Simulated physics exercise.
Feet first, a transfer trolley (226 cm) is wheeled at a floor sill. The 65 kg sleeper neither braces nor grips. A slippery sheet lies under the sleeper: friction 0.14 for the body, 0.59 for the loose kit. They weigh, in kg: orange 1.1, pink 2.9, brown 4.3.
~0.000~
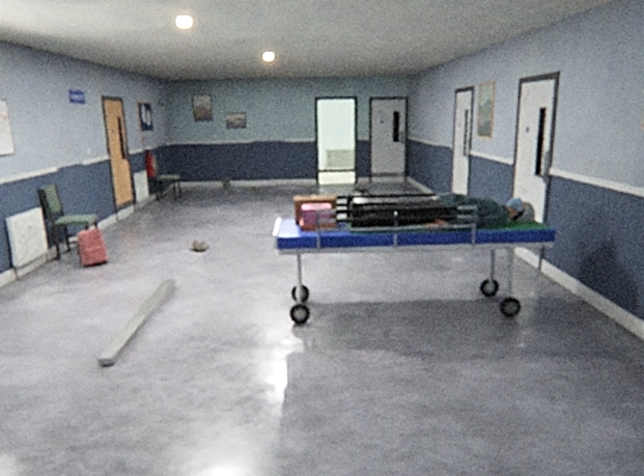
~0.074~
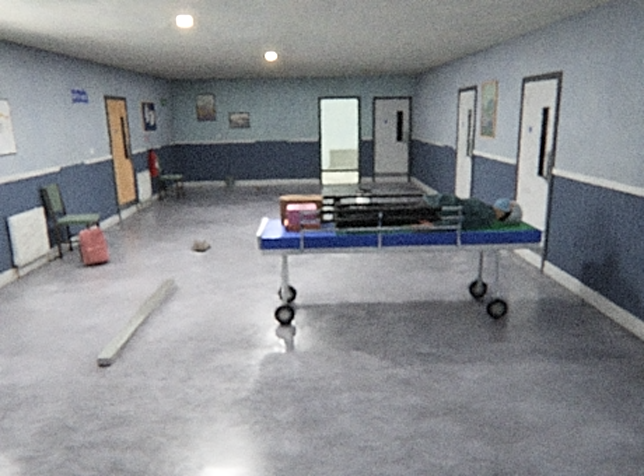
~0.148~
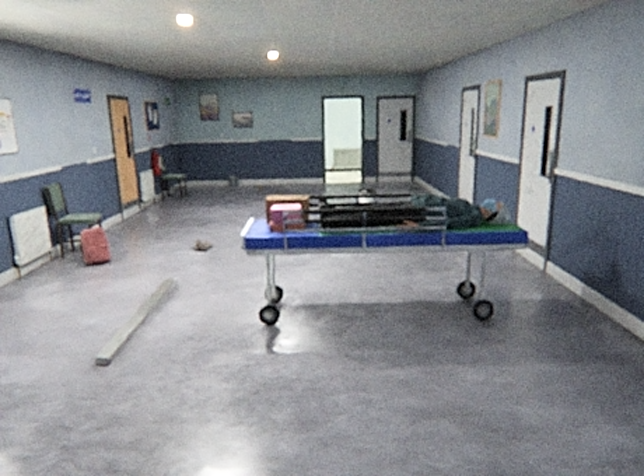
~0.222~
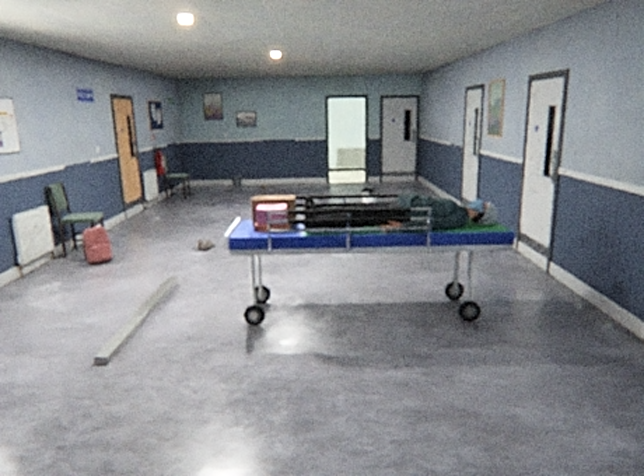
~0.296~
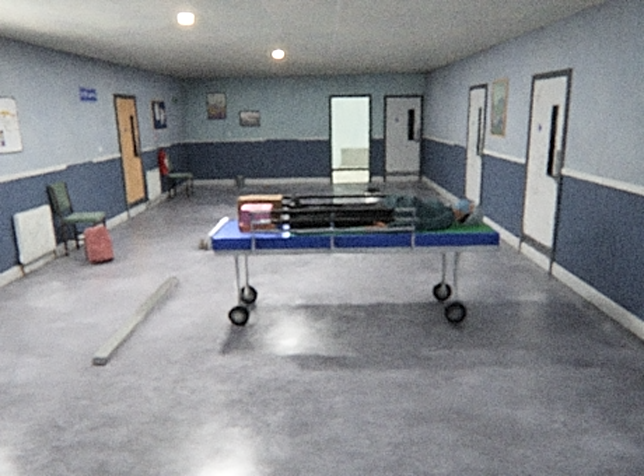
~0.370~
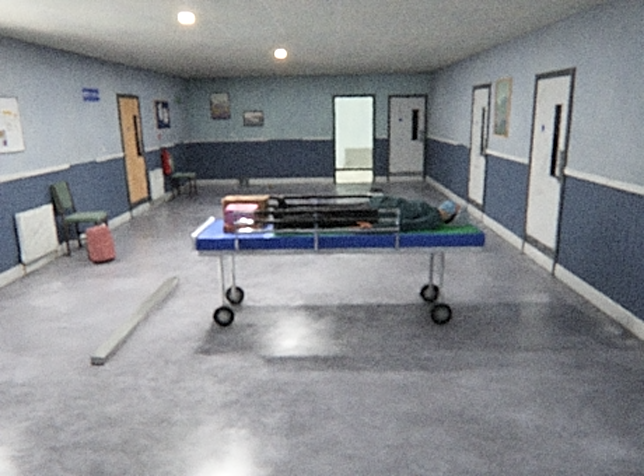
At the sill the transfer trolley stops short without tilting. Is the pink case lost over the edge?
This time the pink case remains aboard.
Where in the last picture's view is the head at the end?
Around (344, 218).
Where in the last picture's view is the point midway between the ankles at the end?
Near (182, 221).
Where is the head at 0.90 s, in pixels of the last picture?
Near (351, 217).
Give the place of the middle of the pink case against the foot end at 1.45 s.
About 10 cm short of it.
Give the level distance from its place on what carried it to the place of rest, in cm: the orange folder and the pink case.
About: Orange folder 20, pink case 25.
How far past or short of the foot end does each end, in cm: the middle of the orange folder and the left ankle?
Orange folder 20 short, left ankle 40 short.
The jolt is at 0.75 s.
After 0.90 s the pink case is 16 cm short of the foot end, tilted 0°, near (144, 216) in the last picture's view; the brown holdall 21 cm short of the foot end, tilted 5°.
After 1.15 s the pink case is 9 cm short of the foot end, tilted 0°, near (135, 216) in the last picture's view; the brown holdall 22 cm short of the foot end, tilted 0°.
After 1.45 s the pink case is 9 cm short of the foot end, tilted 0°, near (135, 216) in the last picture's view; the brown holdall 22 cm short of the foot end, tilted 0°.
When all is still (1.6 s), orange folder stays on; pink case stays on; brown holdall stays on; left ankle stops short of the foot end.
